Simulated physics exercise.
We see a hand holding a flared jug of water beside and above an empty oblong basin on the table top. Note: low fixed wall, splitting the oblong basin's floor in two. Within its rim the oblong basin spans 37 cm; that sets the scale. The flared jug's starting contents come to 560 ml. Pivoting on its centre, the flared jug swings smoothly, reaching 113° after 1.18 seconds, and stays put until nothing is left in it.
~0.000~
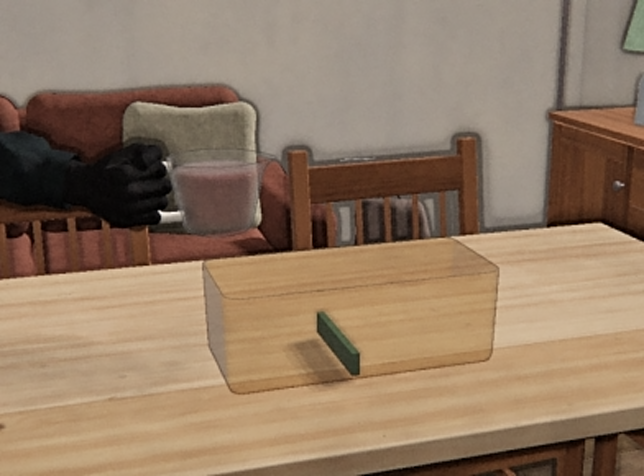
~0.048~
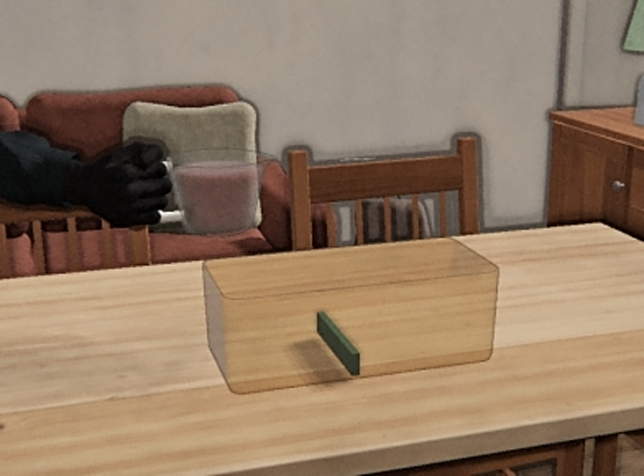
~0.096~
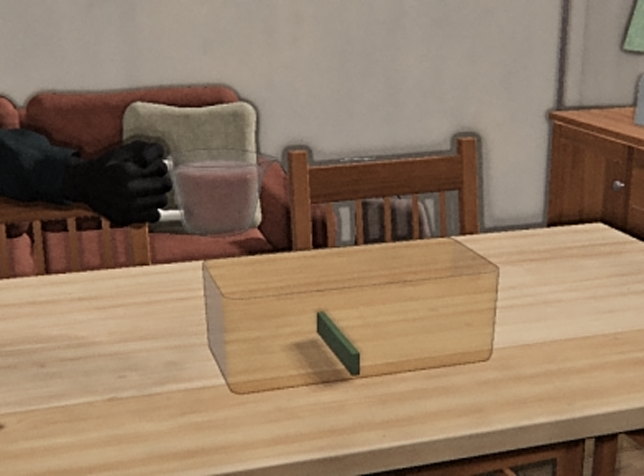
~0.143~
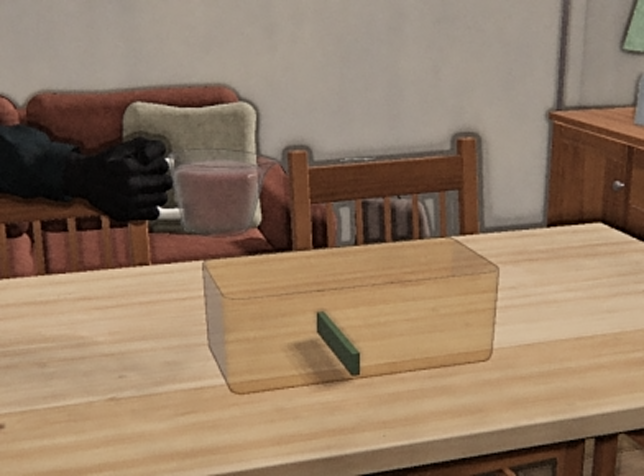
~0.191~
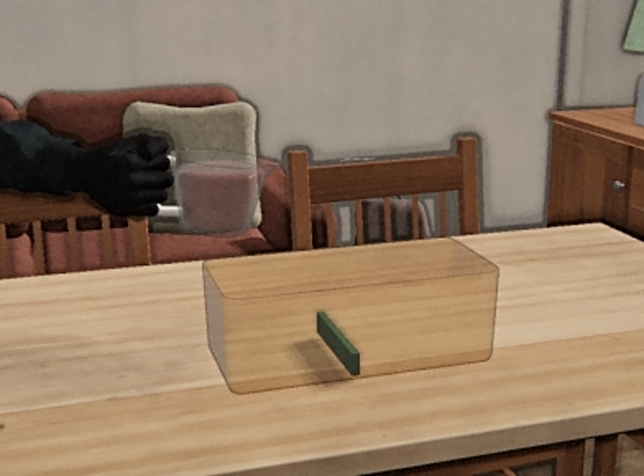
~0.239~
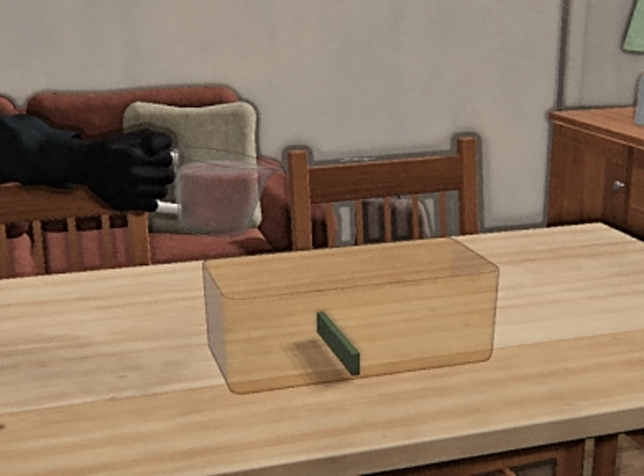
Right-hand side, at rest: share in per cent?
17 per cent.
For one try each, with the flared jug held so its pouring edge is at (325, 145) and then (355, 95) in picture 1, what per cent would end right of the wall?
It comes to 80 per cent, and then 90 per cent.
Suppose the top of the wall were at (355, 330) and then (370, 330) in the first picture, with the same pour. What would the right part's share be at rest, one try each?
10 then 15 %.
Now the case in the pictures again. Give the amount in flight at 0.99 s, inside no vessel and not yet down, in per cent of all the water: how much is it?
Around 5 per cent of the liquid is in flight.
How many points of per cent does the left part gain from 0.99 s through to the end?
I'd put it at some 3 percent.
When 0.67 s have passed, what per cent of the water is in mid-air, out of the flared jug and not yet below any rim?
At that moment, about 22 percent.
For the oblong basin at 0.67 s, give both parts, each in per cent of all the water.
I'd say some 18 on the left and some 3 on the right.
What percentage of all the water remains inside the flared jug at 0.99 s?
Some 5 per cent.
By 0.67 s the tilt is 69° and 58 per cent is still to pour, 17 is left of the wall and 3 right of it.
By 0.99 s the tilt is 106° and 5 per cent is still to pour, 79 is left of the wall and 12 right of it.
By 1.32 s the tilt is 113° and 0 per cent is still to pour, 83 is left of the wall and 16 right of it.
By 1.68 s the tilt is 113° and 0 per cent is still to pour, 81 is left of the wall and 17 right of it.
At rest 81 per cent lies left of the wall, 17 right of it and 1 outside.
